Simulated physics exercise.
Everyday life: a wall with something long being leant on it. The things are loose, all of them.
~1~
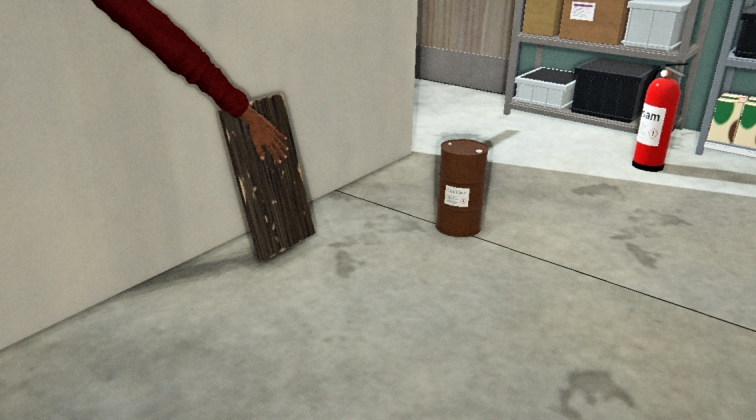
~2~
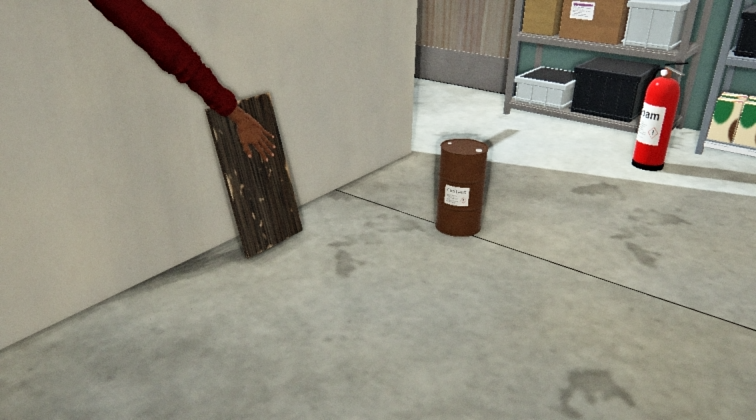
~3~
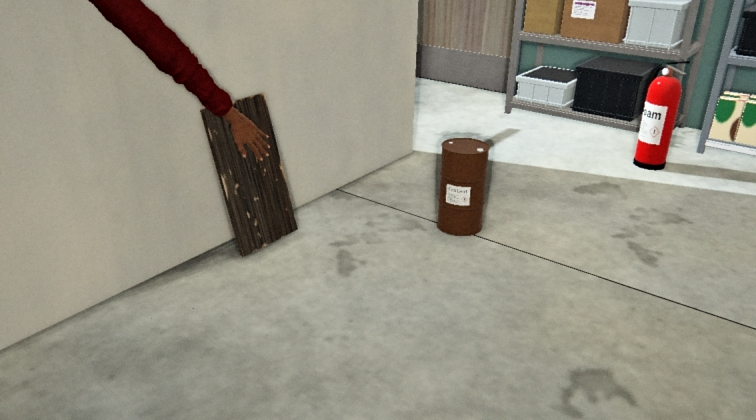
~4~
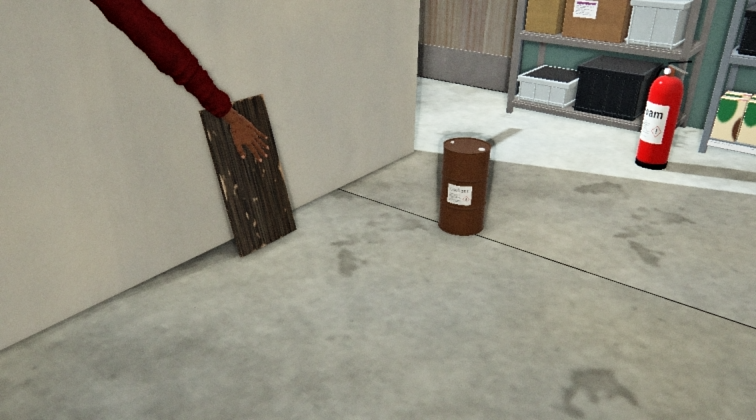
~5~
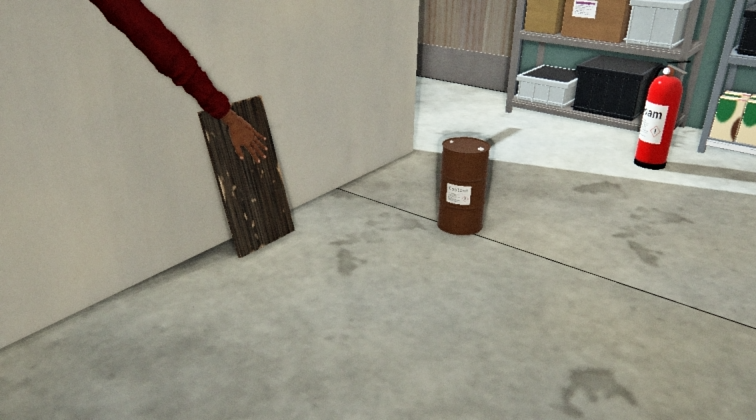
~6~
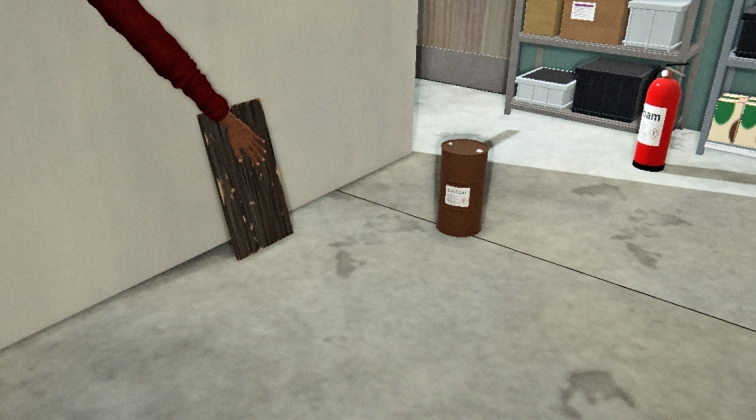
In a room with a concrete floor and shelves behind, a hand in a red sleeve moves a dark board slightly left and props it against the pale wall, keeping hold of it, while a brown canister stands nearby.
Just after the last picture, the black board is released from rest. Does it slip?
No - my guess is it keeps leaning.
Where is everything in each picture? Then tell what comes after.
In the first picture, not yet at the wall; black board (270, 177); brown canister (461, 188).
In the second picture, not yet at the wall; black board (258, 175); brown canister (461, 188).
In the third picture, not yet at the wall; black board (253, 174); brown canister (462, 187).
In the fourth picture, not yet at the wall; black board (252, 175); brown canister (464, 187).
In the fifth picture, propped up under the hand; black board (250, 176); brown canister (463, 186).
In the sixth picture, propped up under the hand; black board (249, 178); brown canister (462, 188).
Then, 1.20 s on from there, no change.
Then, 2.40 s on from there, black board resting near (248, 178).
In the end, both unmoved. At the end, from the last picture's camera, black board near (248, 178). The board remains leaning.
